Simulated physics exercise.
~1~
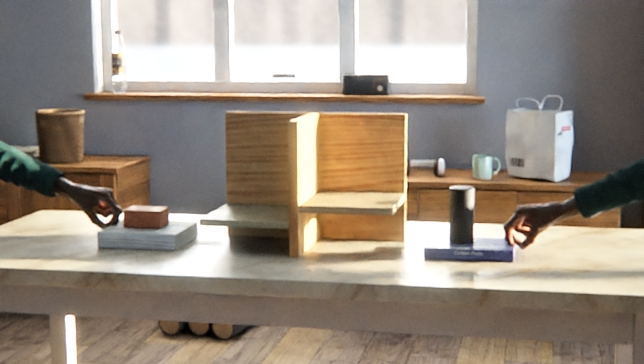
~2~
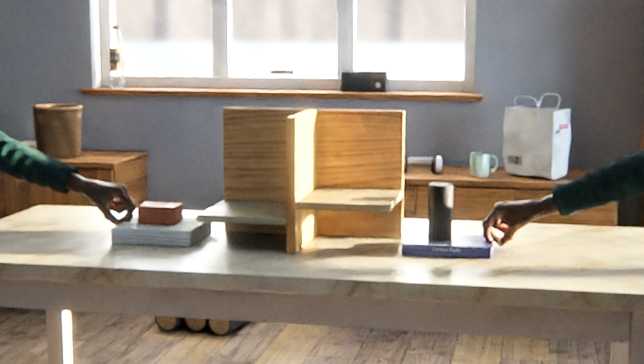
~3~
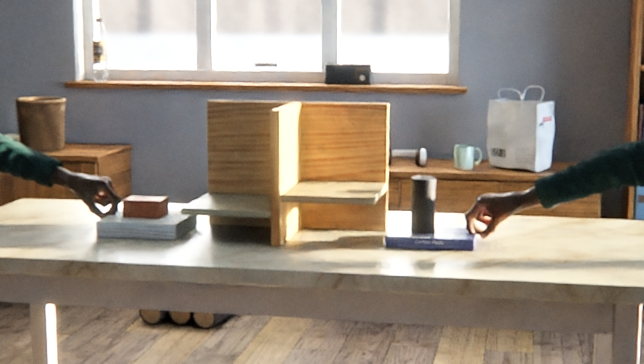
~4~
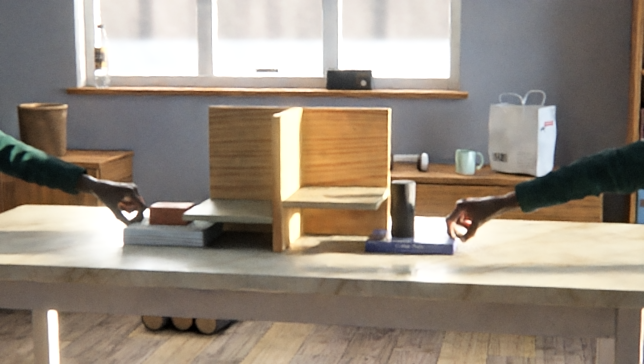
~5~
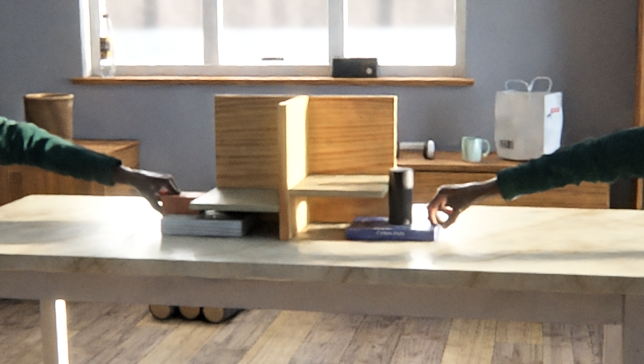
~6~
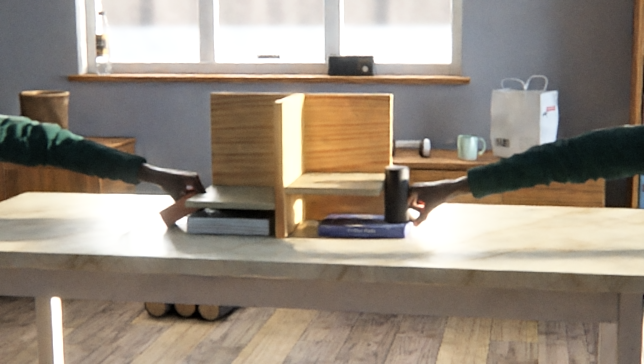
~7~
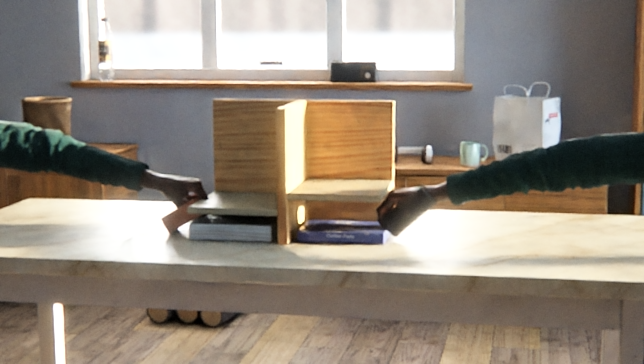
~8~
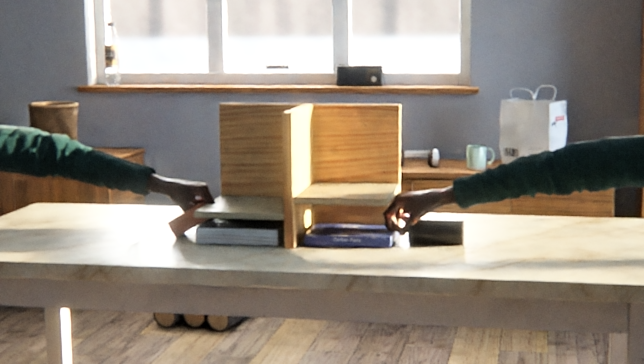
Two hands in dark green sleeves reach in from either side of a pale table, seen from the front by a slightly swaying camera, with a window behind. A wooden stand with a low shelf on each side sits in the middle. The left hand slides a grey-white slab carrying an orange-brown block rightward, while the right slides a blue box carrying an upright black cylinder leftward. Both bases pass under the shelves, but the block catches and tips at the left edge. The cylinder is stopped, leans, and finally lies on its side at the right.
